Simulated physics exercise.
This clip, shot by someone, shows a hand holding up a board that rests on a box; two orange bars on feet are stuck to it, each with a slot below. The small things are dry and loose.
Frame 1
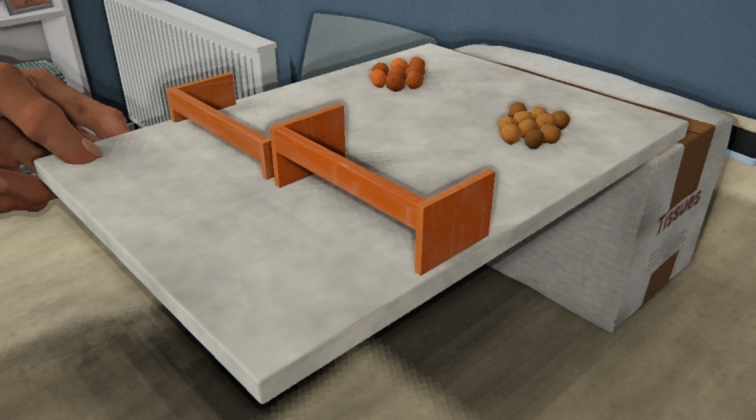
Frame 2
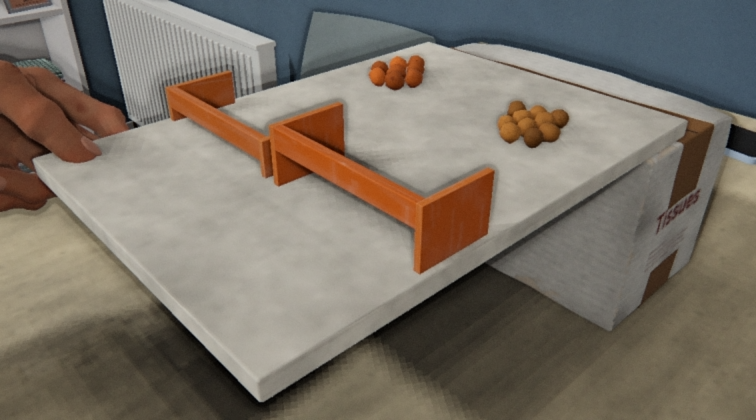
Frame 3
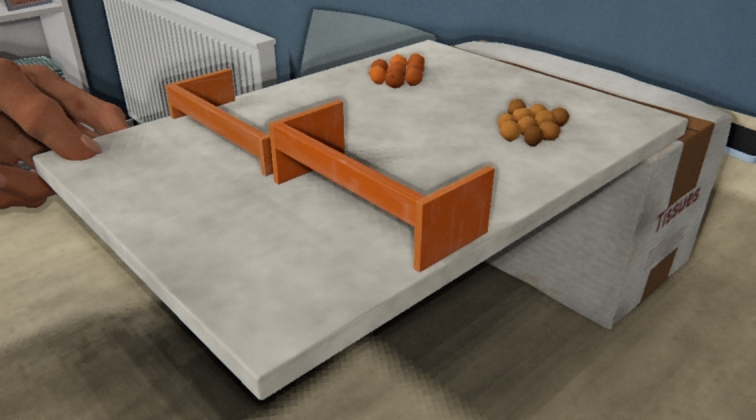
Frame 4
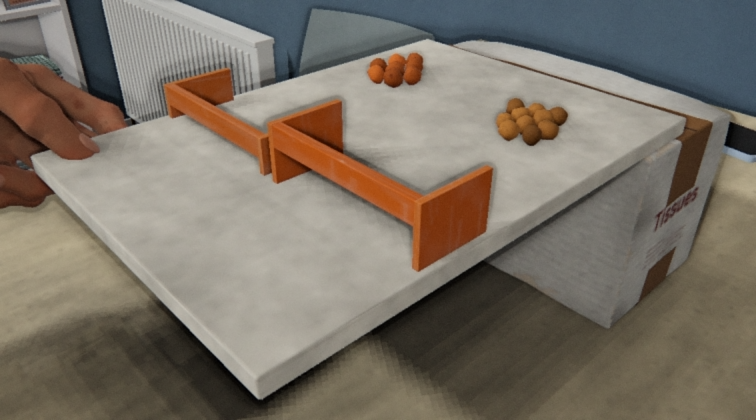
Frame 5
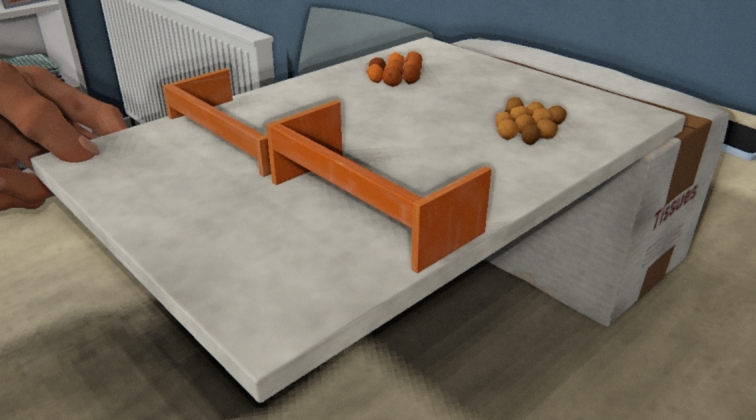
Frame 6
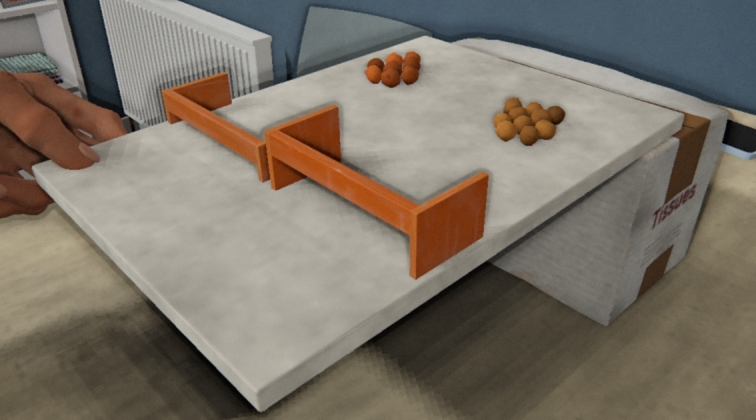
In a blue-walled room, a hand holding a pale board resting on a tissue box, barely lowering it, small round pieces staying still.
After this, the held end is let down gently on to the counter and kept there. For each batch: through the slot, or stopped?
What happens is the front batch clears the opening and the back batch stays stuck.
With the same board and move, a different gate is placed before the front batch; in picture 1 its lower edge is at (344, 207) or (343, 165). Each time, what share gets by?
I'd expect about 0 in a hundred and then about 100 in a hundred.
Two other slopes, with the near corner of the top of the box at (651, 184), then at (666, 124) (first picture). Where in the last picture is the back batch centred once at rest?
One: (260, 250). Two: (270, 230).
Then, 0.47 s after the last picture, board sloping at 9°; front batch where it was; back batch where it was.
Then, 1.07 s after the last picture, board sloping at 20°; front batch has reached its gate; back batch has reached its gate.
Then, 1.71 s after the last picture, board sloping at 30°; front batch all past its gate; back batch has reached its gate.
At rest, board resting at 30°; front batch all past its gate; back batch gathered behind its gate.
